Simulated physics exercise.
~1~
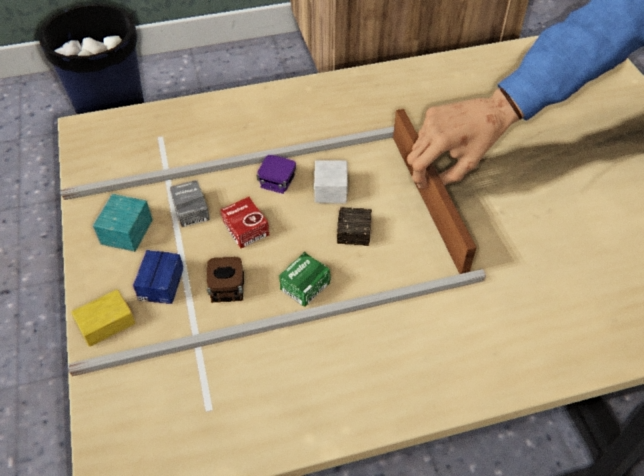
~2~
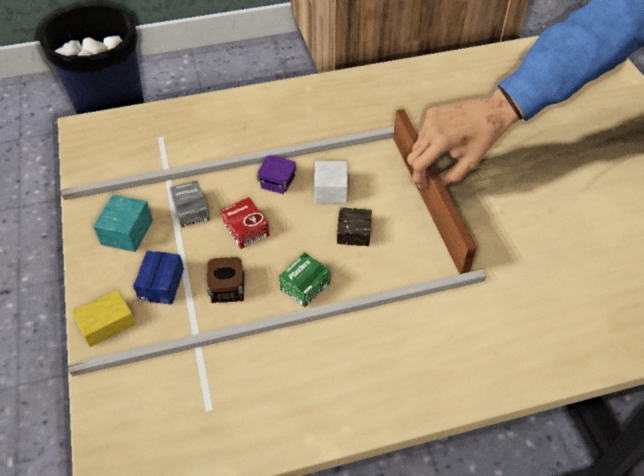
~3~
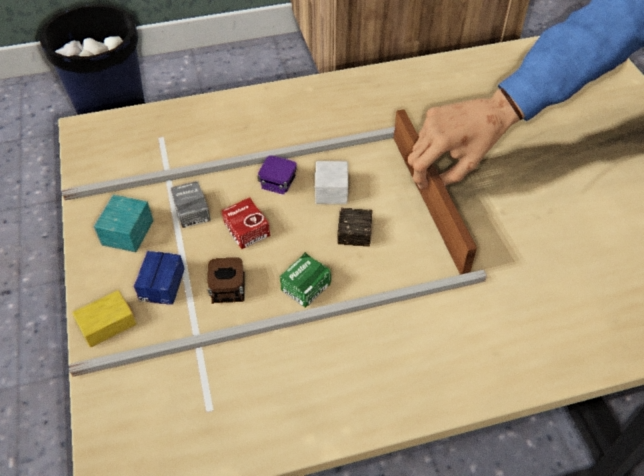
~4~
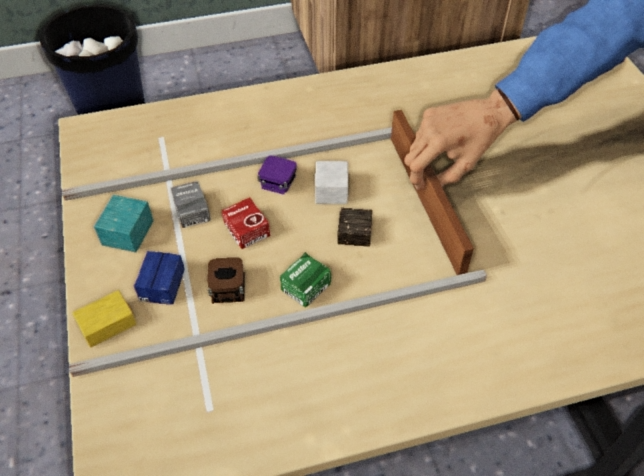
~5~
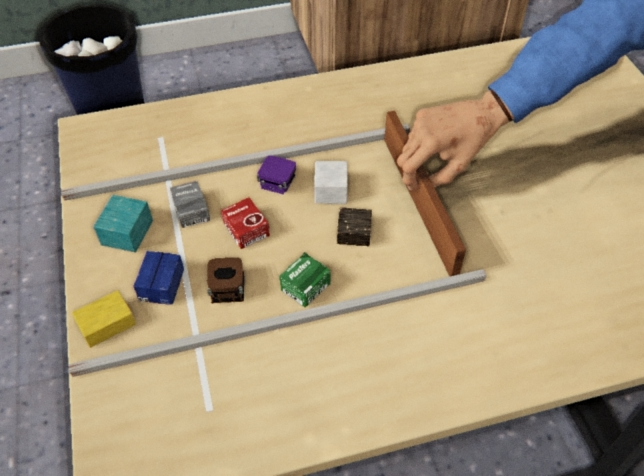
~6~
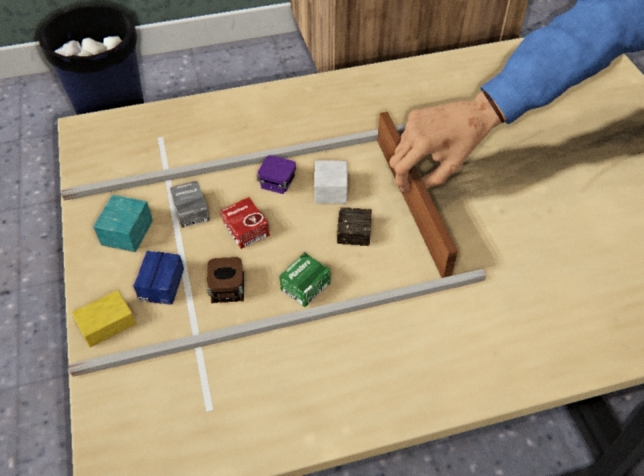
The clip opens on a hand in a blue sleeve holding a reddish-brown board upright at the right of scattered colourful blocks and small boxes, between two grey rails on a wooden table. After staying nearly still, the hand slides the board slightly left, while the objects remain in place, untouched.
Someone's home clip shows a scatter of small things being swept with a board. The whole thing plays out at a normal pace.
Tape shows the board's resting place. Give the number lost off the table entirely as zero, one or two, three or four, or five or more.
Lost off the table: Zero.
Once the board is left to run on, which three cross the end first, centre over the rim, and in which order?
They are the yellow block, then the turquoise block, then the blue box.
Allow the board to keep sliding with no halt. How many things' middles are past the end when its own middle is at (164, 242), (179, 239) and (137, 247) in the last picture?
First 0, then 0, finally 3.
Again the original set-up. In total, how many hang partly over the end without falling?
1 overhanging.
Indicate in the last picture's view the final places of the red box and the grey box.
First object about (132, 250); second object about (125, 211).
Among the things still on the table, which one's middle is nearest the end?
The one in question is the yellow block.
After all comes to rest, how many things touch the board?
It's 4.
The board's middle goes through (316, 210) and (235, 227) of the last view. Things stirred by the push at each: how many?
Counts: 3 and 8.
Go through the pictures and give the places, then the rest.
The first frame shows yellow block (104, 318); turquoise block (124, 223); blue box (159, 277); board (430, 187); tape (181, 253).
The second frame shows turquoise block (124, 223); red box (245, 223).
The third frame shows blue box (160, 278); green box (305, 280).
The fourth frame shows yellow block (105, 318); black block (355, 227).
The fifth frame shows turquoise block (124, 224); brown case (226, 281).
The sixth frame shows yellow block (104, 318); turquoise block (124, 223); blue box (159, 278); board (413, 190); tape (181, 253).
Early on, none off yet; yellow block at rest near (104, 318); turquoise block at rest near (124, 223); blue box at rest near (159, 278).
A while later, none off yet; yellow block moving near (96, 321); turquoise block moving near (117, 225); blue box travelled a little near (134, 281).
Finally, the number that fall off is zero.
